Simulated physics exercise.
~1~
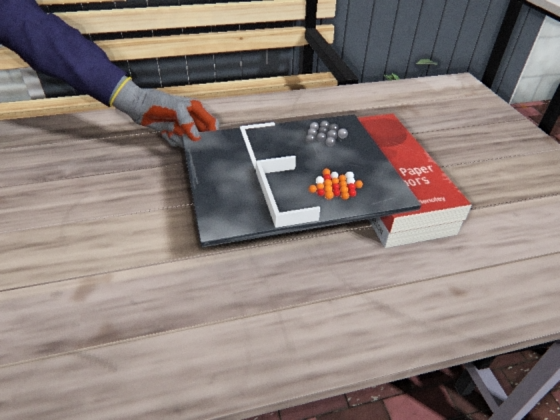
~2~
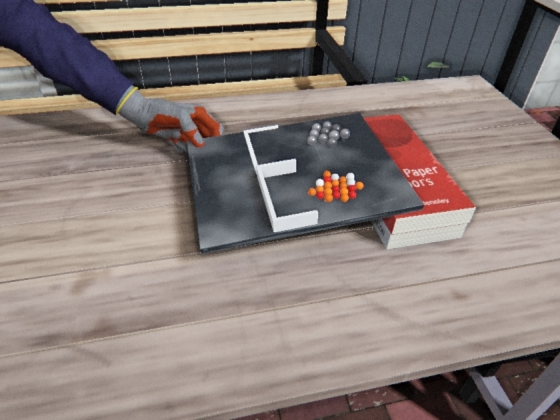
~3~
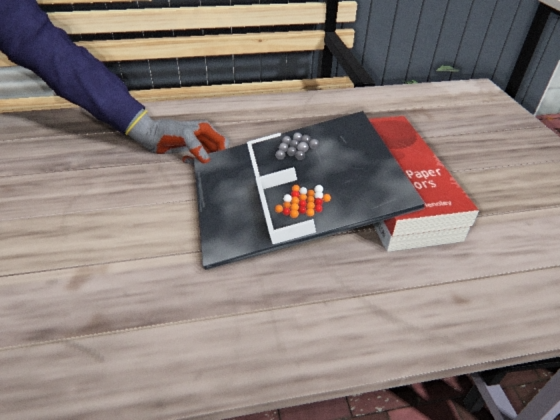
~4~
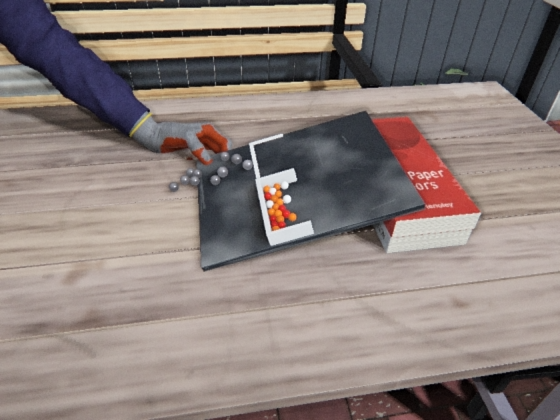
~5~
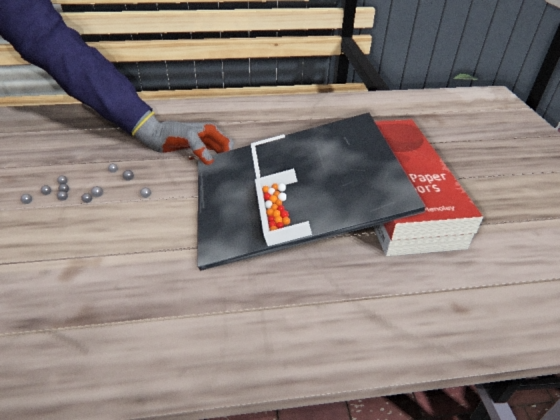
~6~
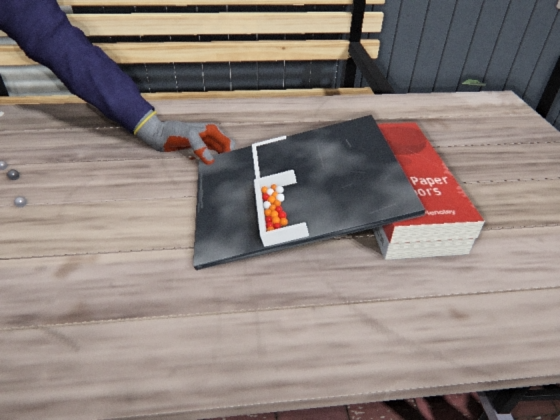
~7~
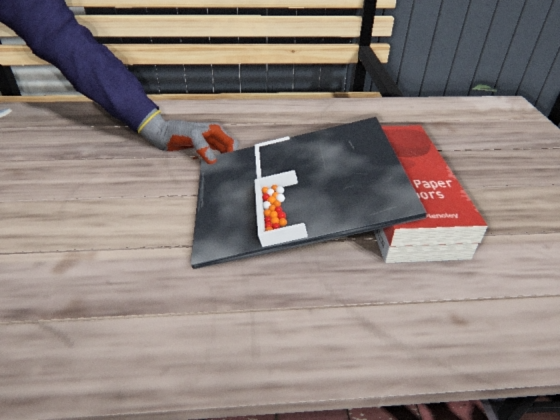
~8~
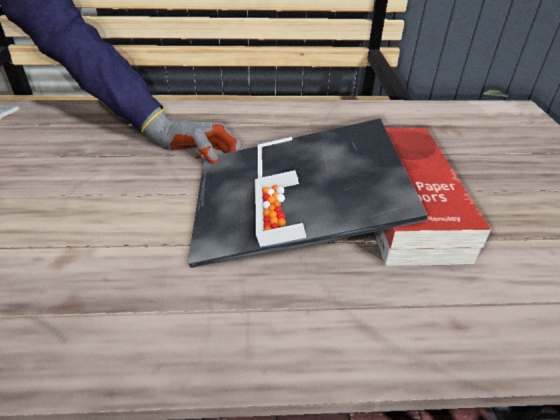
A gloved hand lowered the left end of a dark board propped on red books, and the grey balls rolled past the white strip and away left across the table, while the orange, red and white pieces slid down and stayed gathered behind theirs.
